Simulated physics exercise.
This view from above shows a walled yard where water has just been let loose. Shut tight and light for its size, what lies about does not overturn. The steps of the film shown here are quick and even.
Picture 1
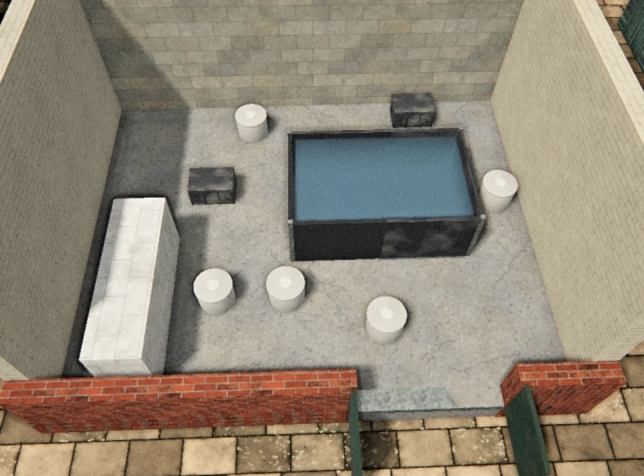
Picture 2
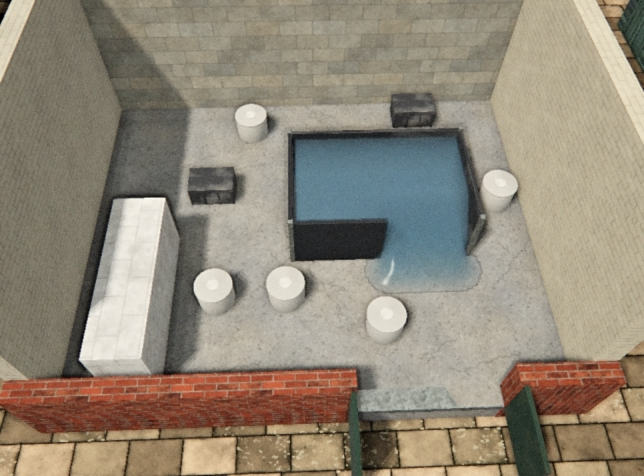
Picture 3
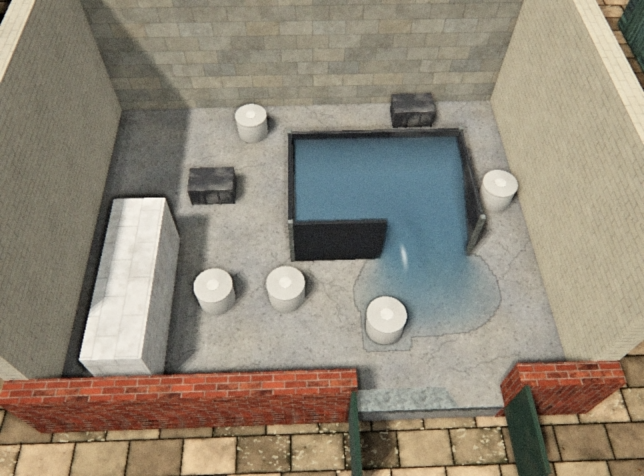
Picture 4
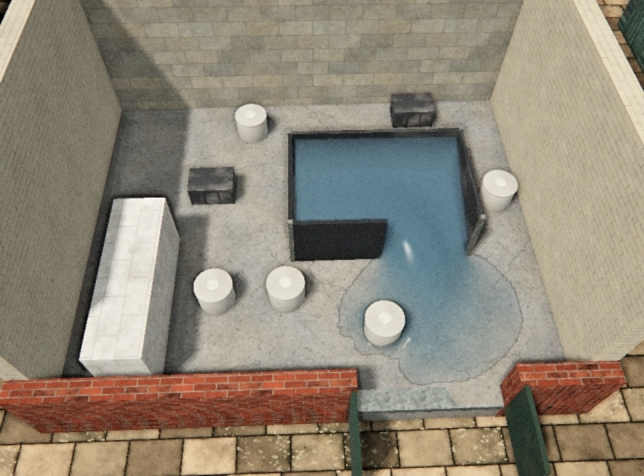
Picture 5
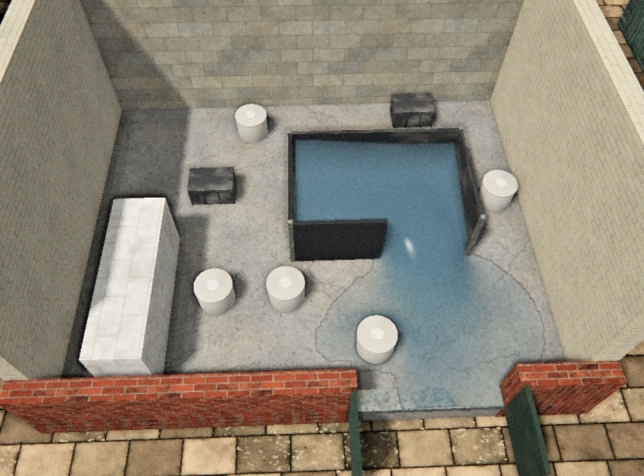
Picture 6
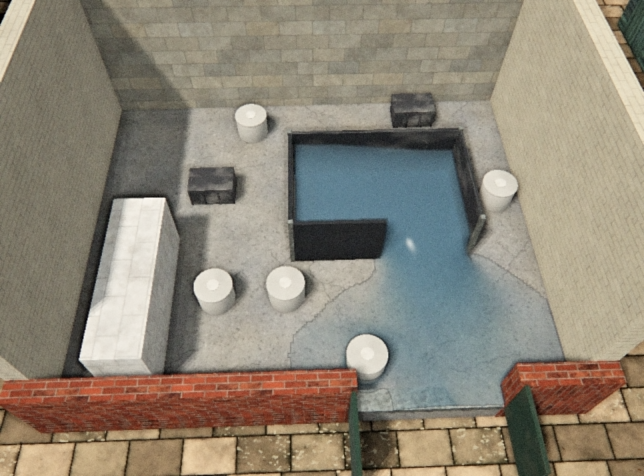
In a walled yard, the front of a dark tank opened and blue water spread across the floor toward the gap in the brick wall, pushing one white tub a short way forward and slightly left.
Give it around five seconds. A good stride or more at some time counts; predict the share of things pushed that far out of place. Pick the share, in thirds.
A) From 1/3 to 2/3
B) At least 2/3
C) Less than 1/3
The answer is C.
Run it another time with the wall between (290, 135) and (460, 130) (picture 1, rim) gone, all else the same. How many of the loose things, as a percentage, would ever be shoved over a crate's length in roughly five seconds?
60 % or thereabouts.
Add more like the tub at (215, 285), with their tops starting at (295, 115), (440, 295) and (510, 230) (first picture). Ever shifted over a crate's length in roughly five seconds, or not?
Stays put, displaced, displaced.
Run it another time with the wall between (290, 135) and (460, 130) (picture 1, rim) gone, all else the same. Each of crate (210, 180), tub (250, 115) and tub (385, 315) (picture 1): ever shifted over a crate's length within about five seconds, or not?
The first: Went past that; the second: Went past that; the third: Fell short.
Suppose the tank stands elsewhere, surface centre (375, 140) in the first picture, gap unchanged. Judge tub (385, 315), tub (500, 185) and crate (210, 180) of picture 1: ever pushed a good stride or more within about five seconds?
Results in order: Made it that far / never that far / never that far.
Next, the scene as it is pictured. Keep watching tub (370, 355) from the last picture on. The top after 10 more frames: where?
Position: About (326, 351).
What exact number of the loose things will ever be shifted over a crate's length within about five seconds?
So the number is 2.
A moment on, 1 of 7 are well off their spots; 0 afloat.
Next, 1 of 7 are well off their spots; 0 afloat.
Later, 1 of 7 are well off their spots; 0 afloat.
In the end, 2 of 7 are well off their spots, and 2 have been at some point; 0 afloat.
